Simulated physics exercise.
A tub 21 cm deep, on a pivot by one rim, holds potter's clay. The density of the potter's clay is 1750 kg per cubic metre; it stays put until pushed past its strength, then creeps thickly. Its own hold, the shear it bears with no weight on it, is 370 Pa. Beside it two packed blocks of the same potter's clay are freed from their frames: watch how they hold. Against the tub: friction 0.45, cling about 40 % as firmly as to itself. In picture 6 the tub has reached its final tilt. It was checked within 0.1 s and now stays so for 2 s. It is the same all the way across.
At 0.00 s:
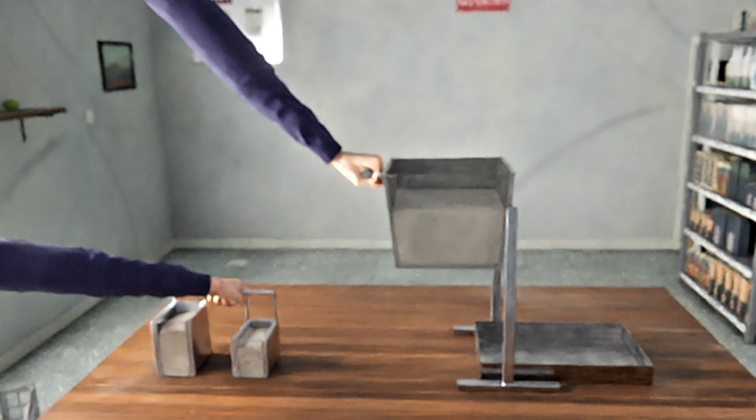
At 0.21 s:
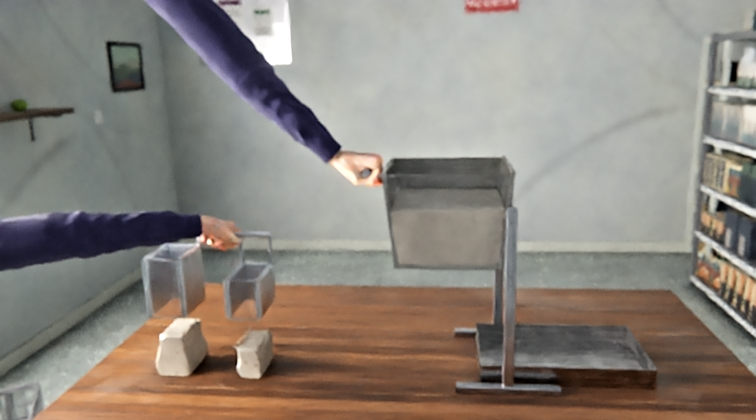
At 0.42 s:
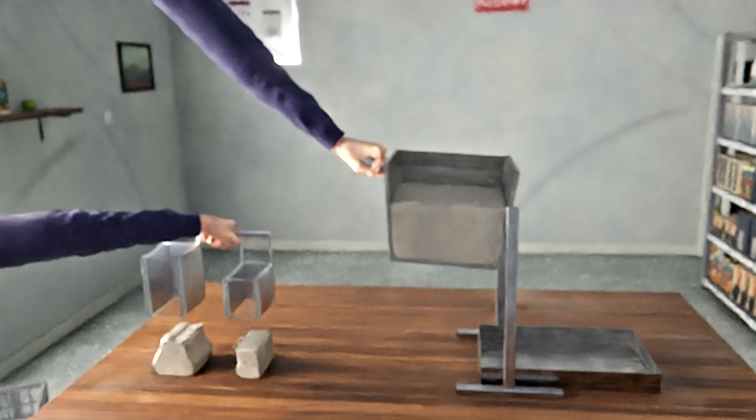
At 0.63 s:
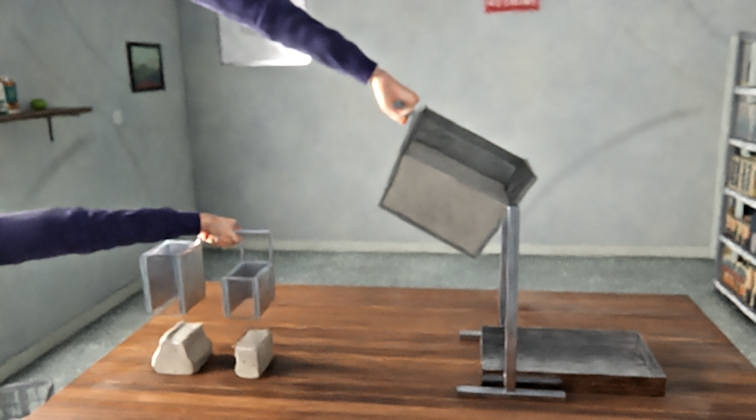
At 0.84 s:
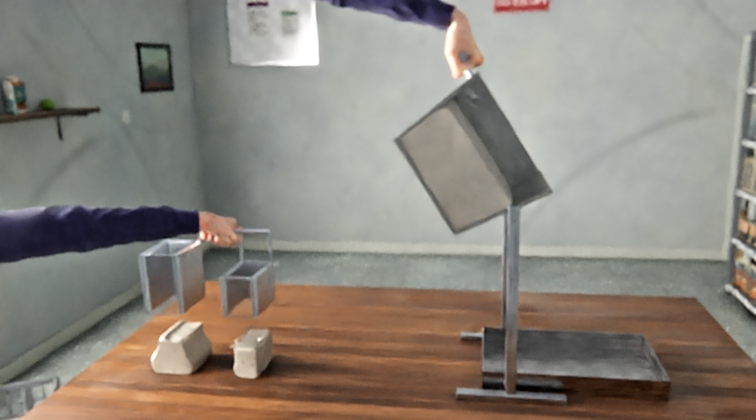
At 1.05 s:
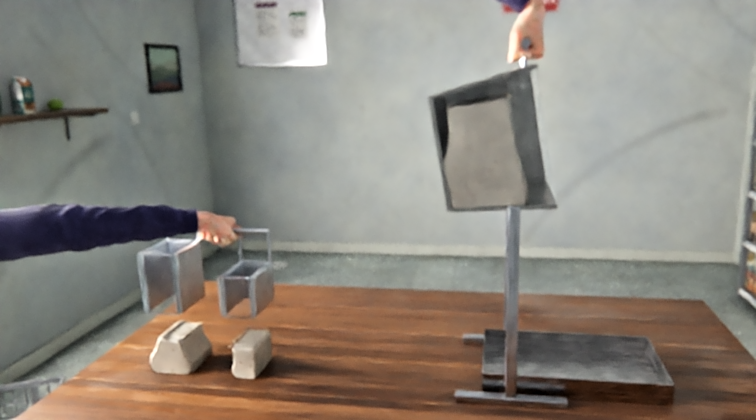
Two purple-sleeved arms work at a brown wooden table in a grey-walled room, seen from the front as the view drifts slightly left. Two pale clay blocks sit at left in open metal casings, and a grey tub of clay stands on a pivot above a dark tray at right. One hand lifts the casings, the left block slumps slightly, then the other swings the tub up rightward, nearly upright, clay still inside.
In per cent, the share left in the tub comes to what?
Close to 65 per cent.
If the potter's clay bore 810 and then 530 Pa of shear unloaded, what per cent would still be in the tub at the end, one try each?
In that order: 100 %, 70 %.
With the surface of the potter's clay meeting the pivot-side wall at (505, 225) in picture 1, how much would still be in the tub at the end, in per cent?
It would be near 90 %.
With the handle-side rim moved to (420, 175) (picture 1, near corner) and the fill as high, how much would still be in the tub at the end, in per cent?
Then about 100 %.
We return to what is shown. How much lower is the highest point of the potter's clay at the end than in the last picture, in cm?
About 11 cm.
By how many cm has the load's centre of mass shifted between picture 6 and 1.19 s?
About 5 cm.
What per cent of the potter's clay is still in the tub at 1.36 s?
Near 75 %.
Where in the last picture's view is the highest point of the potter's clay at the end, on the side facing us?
Near (467, 154).
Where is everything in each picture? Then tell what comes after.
The first picture shows handle-side rim at (387, 175), tilt 0 degrees; crest of the potter's clay at (401, 210); block heights 13 cm, 8.2 cm (left to right).
The second picture shows handle-side rim at (386, 175), tilt 0 degrees; crest of the potter's clay at (399, 210); block heights 11 cm, 8.1 cm (left to right).
The third picture shows handle-side rim at (388, 165), tilt 4 degrees; crest of the potter's clay at (399, 203); block heights 9.5 cm, 8.1 cm (left to right).
The fourth picture shows handle-side rim at (418, 115), tilt 29 degrees; crest of the potter's clay at (408, 155); block heights 9.4 cm, 8.1 cm (left to right).
The fifth picture shows handle-side rim at (480, 76), tilt 58 degrees; crest of the potter's clay at (444, 107); block heights 9.4 cm, 8.1 cm (left to right).
The sixth picture shows handle-side rim at (537, 68), tilt 81 degrees; crest of the potter's clay at (502, 99); block heights 9.4 cm, 8.1 cm (left to right).
After 1.19 s, the tub is at 81 degrees and holds 98 %.
After 1.36 s, the tub is at 81 degrees and holds 73 %.
After 1.53 s, the tub is at 81 degrees and holds 66 %.
After 1.70 s, the tub is at 81 degrees and holds 66 %.
After 3.05 s, the tub is at 81 degrees and holds 65 %.
